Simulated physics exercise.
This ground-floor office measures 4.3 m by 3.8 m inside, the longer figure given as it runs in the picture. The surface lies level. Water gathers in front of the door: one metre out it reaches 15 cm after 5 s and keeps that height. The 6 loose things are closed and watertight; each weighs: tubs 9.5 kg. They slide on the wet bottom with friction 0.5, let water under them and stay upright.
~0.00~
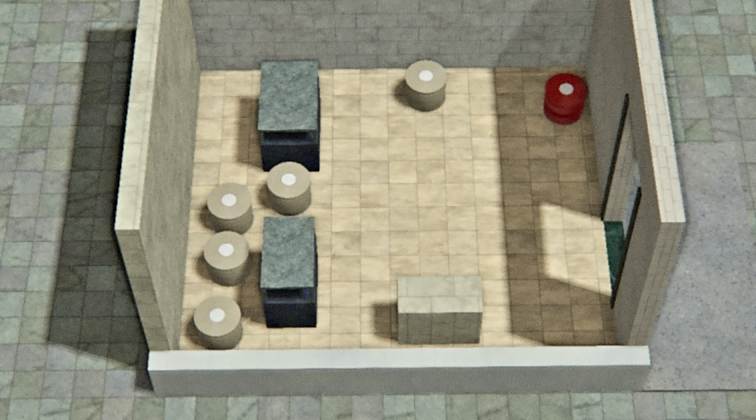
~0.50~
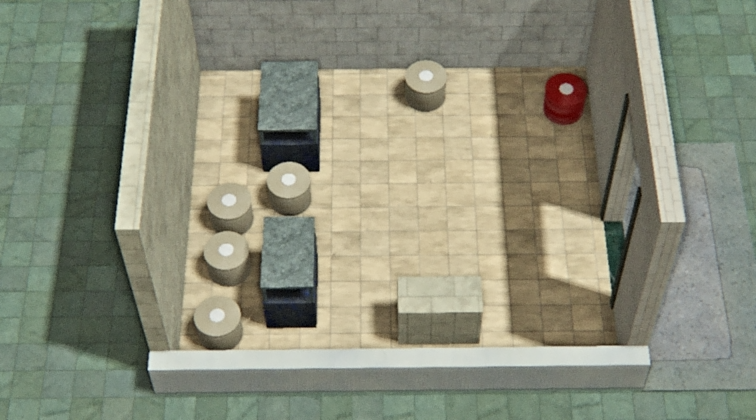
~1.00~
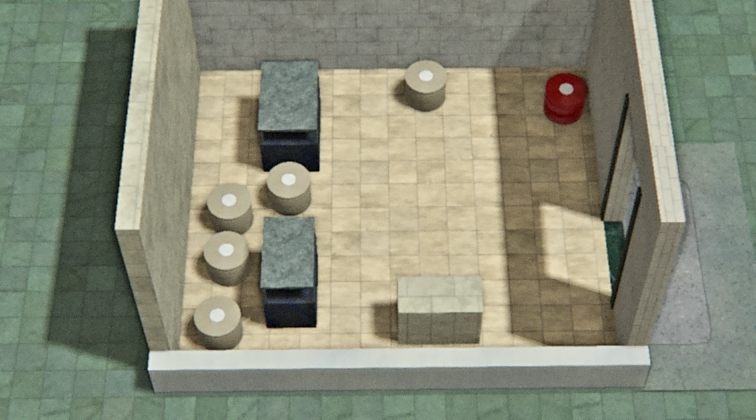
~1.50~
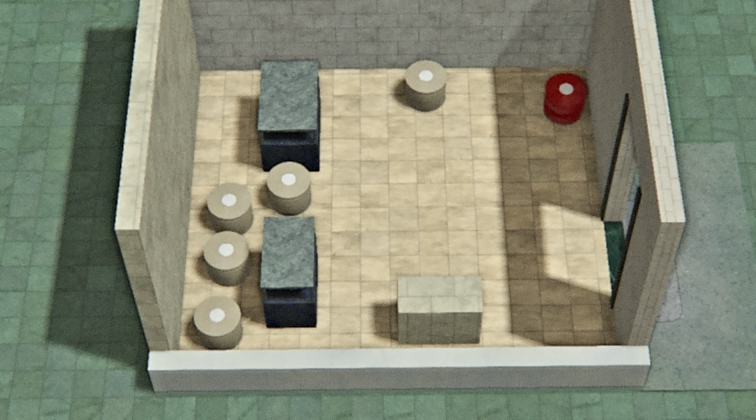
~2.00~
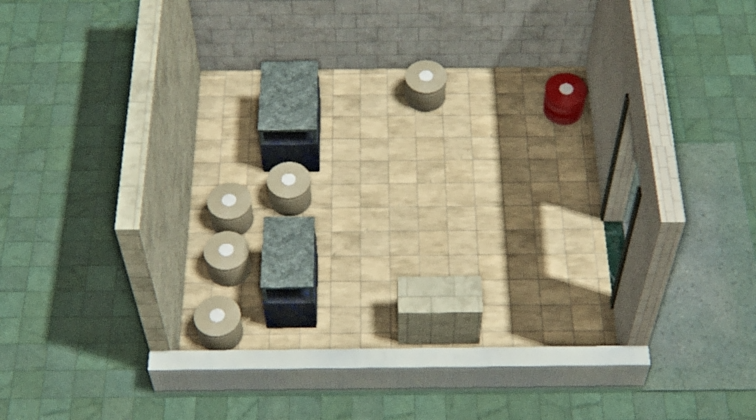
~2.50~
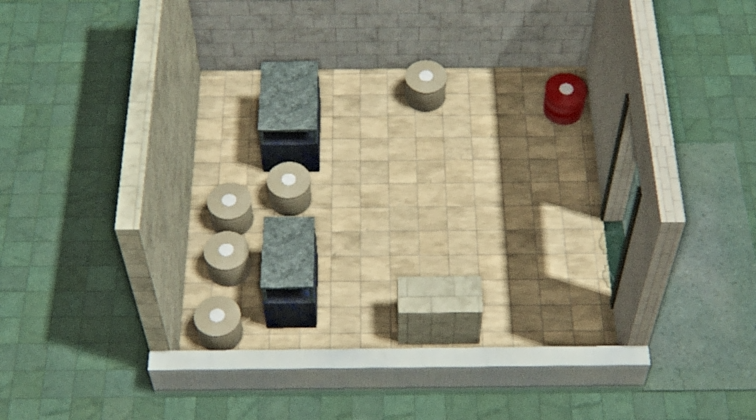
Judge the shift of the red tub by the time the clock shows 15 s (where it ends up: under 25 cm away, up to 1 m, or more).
Red tub holds its place.
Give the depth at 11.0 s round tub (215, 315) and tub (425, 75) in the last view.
Roughly 5 and 4 cm.
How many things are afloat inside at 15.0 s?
I count 4.
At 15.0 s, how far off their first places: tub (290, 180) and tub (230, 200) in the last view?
In that order: 120 cm, 100 cm.
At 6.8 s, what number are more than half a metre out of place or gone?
I count 0.
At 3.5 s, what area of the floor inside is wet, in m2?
Some 1.0 m2.
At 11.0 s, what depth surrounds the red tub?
About 1 cm.
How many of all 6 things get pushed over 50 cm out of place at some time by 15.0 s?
That makes 2.
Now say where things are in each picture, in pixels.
The first frame shows the red tub at (566, 89) rests on the ground; 0.0 m2 under water; 0 of 6 have shifted.
The second frame shows the red tub at (566, 89), on the bottom; water covers 0.0 m2; 0 of 6 have shifted.
The third frame shows the red tub at (566, 89), on the bottom; 0.0 m2 under water; 0 of 6 have shifted.
The fourth frame shows the red tub at (566, 89), on the bottom; 0.0 m2 under water; 0 of 6 have shifted.
The fifth frame shows the red tub at (566, 89), on the bottom; 0.0 m2 under water; 0 of 6 have shifted.
The sixth frame shows the red tub at (566, 89) rests on the ground; 0.0 m2 under water; 0 of 6 have shifted.
After 3.5 s the red tub is near (566, 89), 0.0 m from its start, aground; 0 afloat.
After 6.8 s the red tub is near (566, 89), 0.0 m from its start, aground; 0 afloat.
After 11.0 s the red tub is near (566, 89), 0.0 m from its start, aground; 1 afloat.
After 15.0 s the red tub is near (566, 89), 0.0 m from its start, aground; 4 afloat.
